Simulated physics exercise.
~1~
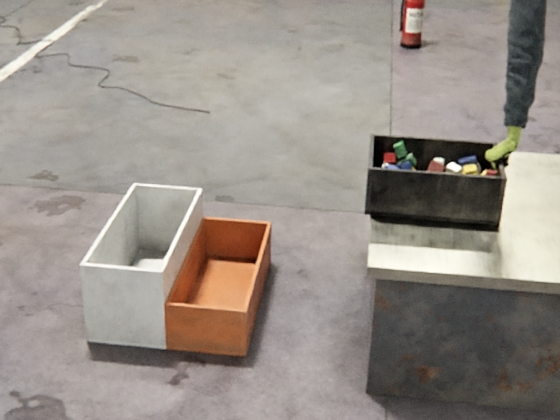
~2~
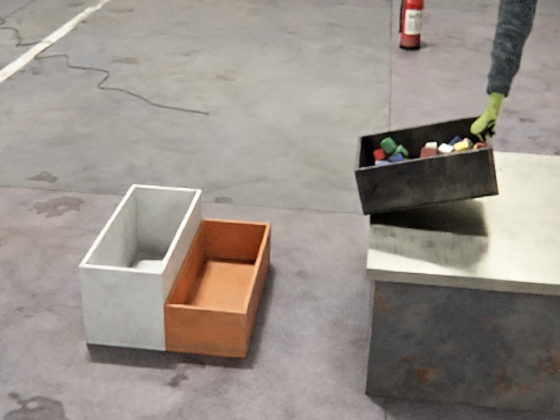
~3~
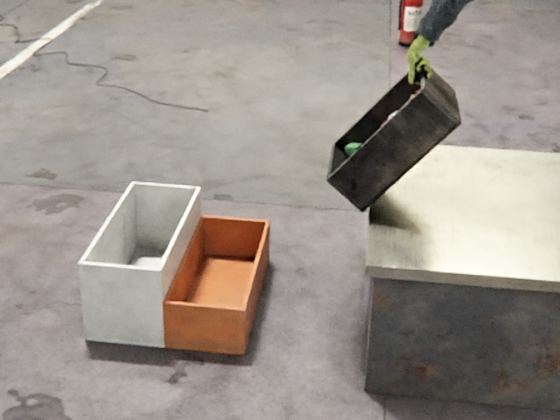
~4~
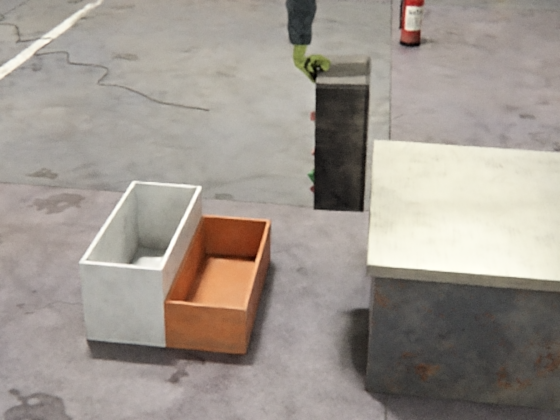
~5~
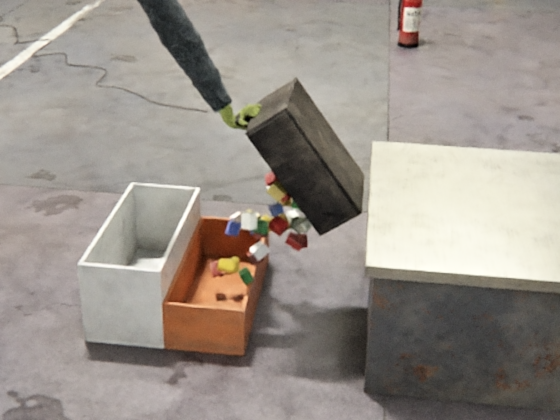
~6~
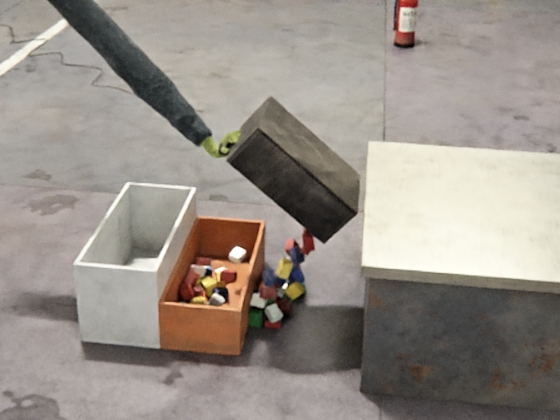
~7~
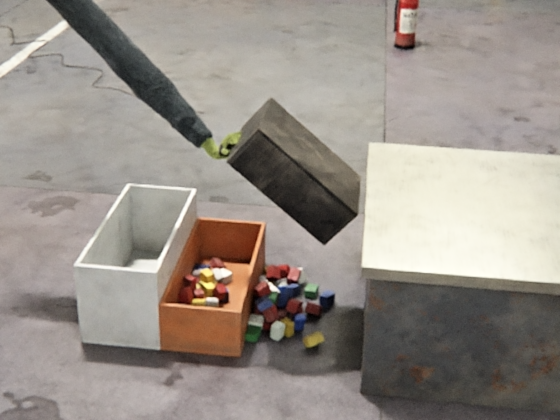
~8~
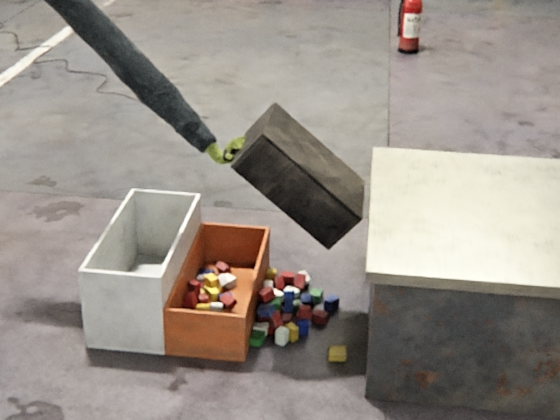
A gloved hand in a dark sleeve grips a black tote of colourful toy bricks at the left edge of a grey bench, seen from slightly above on a stained concrete floor. To the left sit an empty orange trough and a taller white tote, with a red fire extinguisher behind. The hand tips the black tote leftward until it hangs steeply upside down. Bricks tumble out, some into the trough and many onto the floor between it and the bench. The tote stops, with more bricks scattered on the floor than in the trough and none in the white tote.
